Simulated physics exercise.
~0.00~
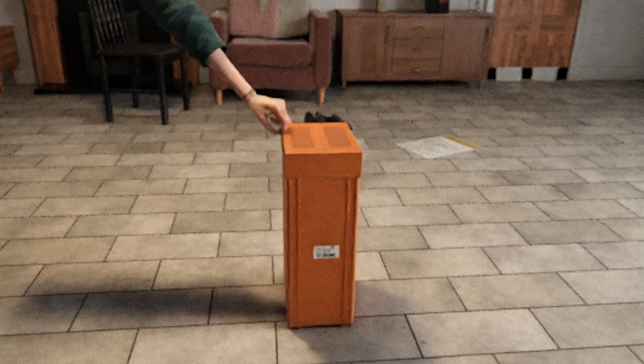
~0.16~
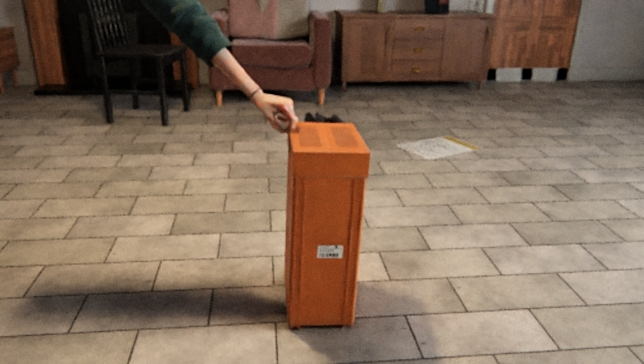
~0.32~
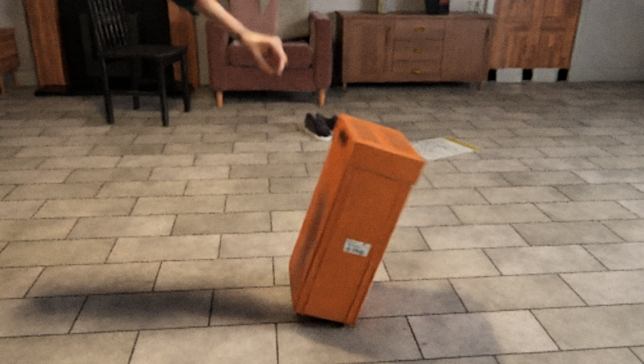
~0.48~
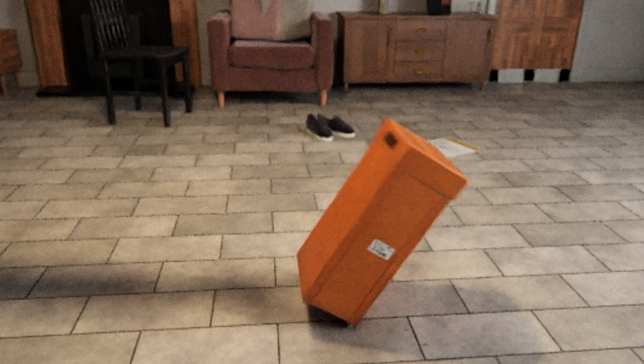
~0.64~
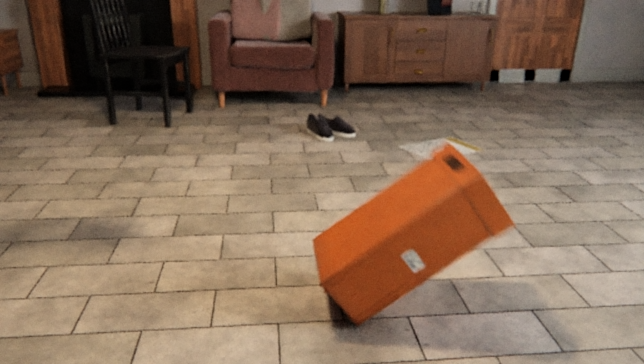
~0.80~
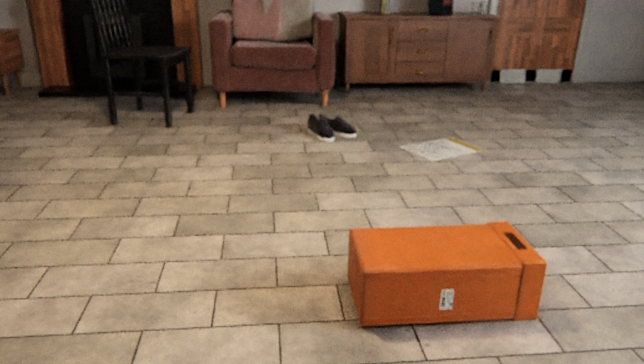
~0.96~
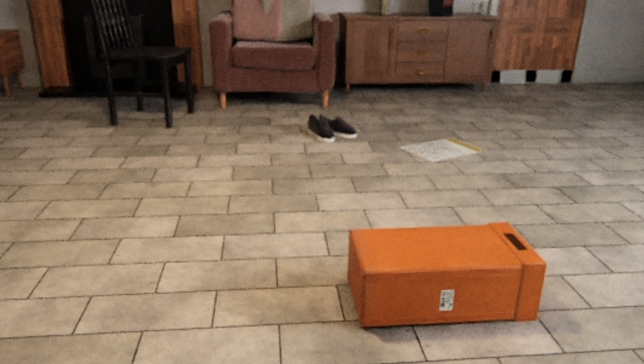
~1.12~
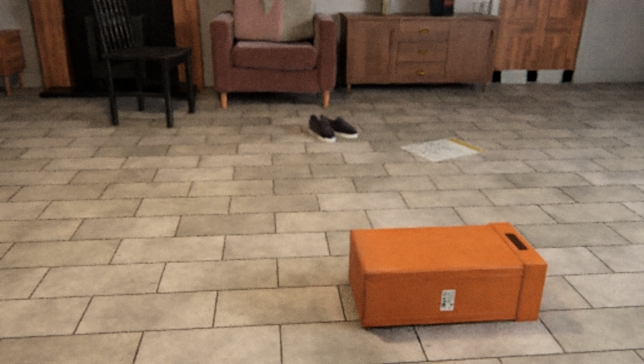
Tall orange box tipping over to the right after a hand pushes its top, landing on its side on a tiled floor.
